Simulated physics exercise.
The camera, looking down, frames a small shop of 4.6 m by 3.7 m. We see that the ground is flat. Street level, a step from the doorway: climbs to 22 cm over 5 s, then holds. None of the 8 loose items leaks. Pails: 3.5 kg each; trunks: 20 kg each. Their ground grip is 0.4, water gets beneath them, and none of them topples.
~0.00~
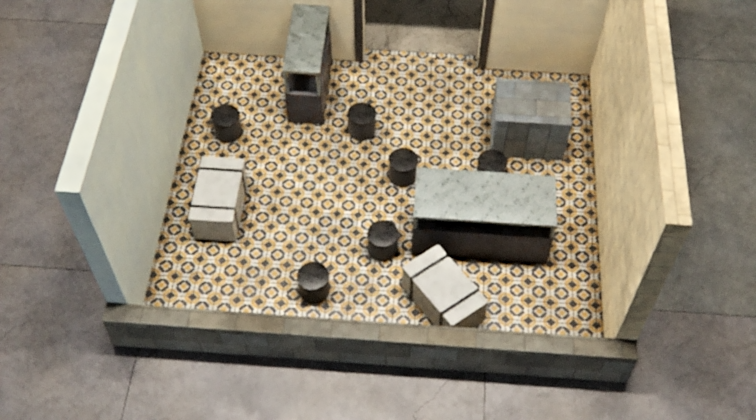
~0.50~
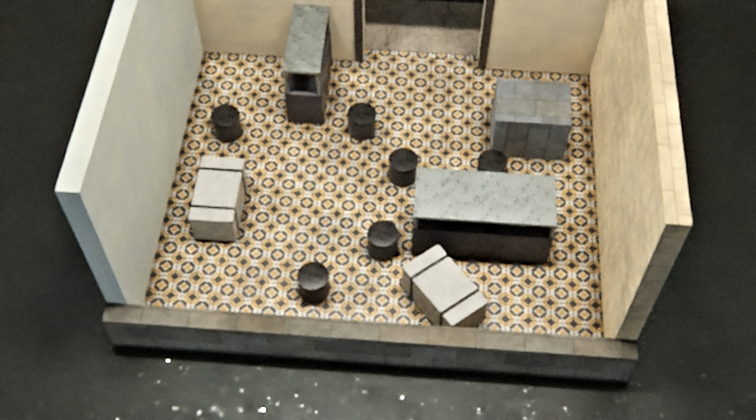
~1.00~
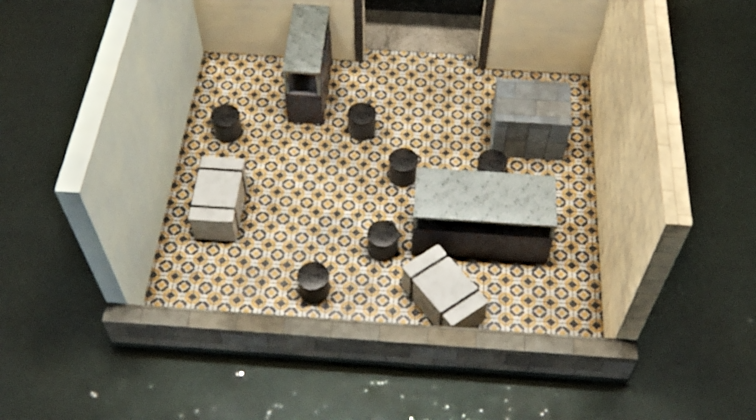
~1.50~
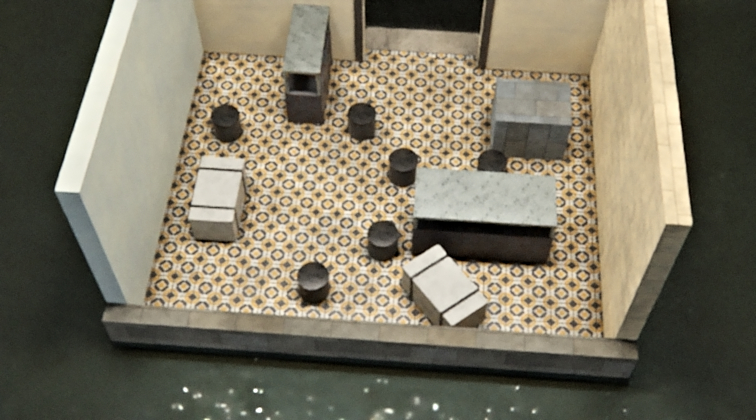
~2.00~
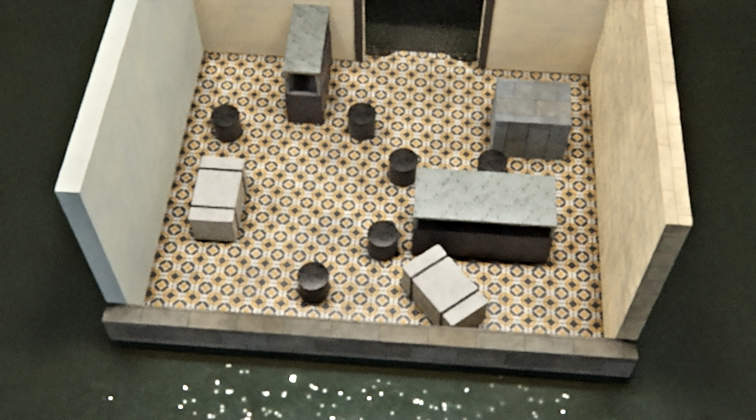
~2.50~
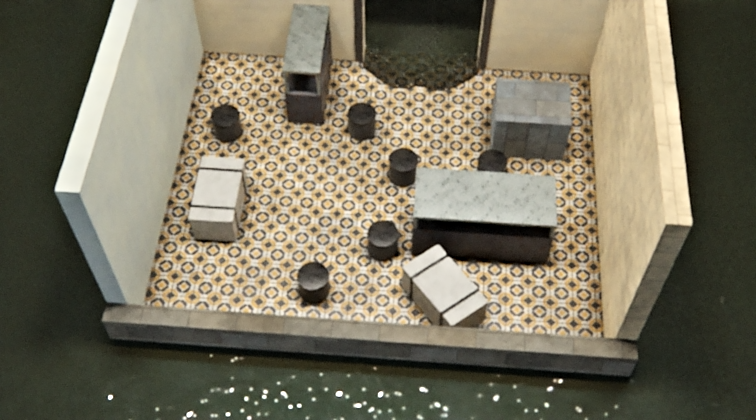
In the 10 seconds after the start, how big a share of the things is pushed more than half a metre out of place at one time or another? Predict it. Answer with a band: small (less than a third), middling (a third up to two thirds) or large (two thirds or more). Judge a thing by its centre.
Large.
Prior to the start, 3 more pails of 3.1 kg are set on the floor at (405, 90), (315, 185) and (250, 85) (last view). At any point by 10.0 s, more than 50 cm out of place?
Note, in order of listing: Crosses the threshold, crosses the threshold, stays below the threshold.
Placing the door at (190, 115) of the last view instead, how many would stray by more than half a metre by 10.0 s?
Count: 7.
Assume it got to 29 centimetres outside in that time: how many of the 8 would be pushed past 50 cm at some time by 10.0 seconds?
With that change, 7 of them.
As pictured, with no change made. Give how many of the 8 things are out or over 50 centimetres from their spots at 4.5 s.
By then the count is 0.
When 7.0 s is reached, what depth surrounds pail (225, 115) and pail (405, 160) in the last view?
Depth approx. 0 cm / 7 cm.
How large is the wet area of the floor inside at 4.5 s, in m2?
Some 4.5 m2 of it.
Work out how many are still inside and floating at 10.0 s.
I'd say 6 of them.
After 3.5 s 0 of 8 are over 50 cm from their spots; 0 afloat.
After 4.5 s 0 of 8 are over 50 cm from their spots; 0 afloat.
After 7.0 s 4 of 8 are over 50 cm from their spots; 4 afloat.
After 10.0 s 5 of 8 are over 50 cm from their spots, and 7 have been at some point; 6 afloat.
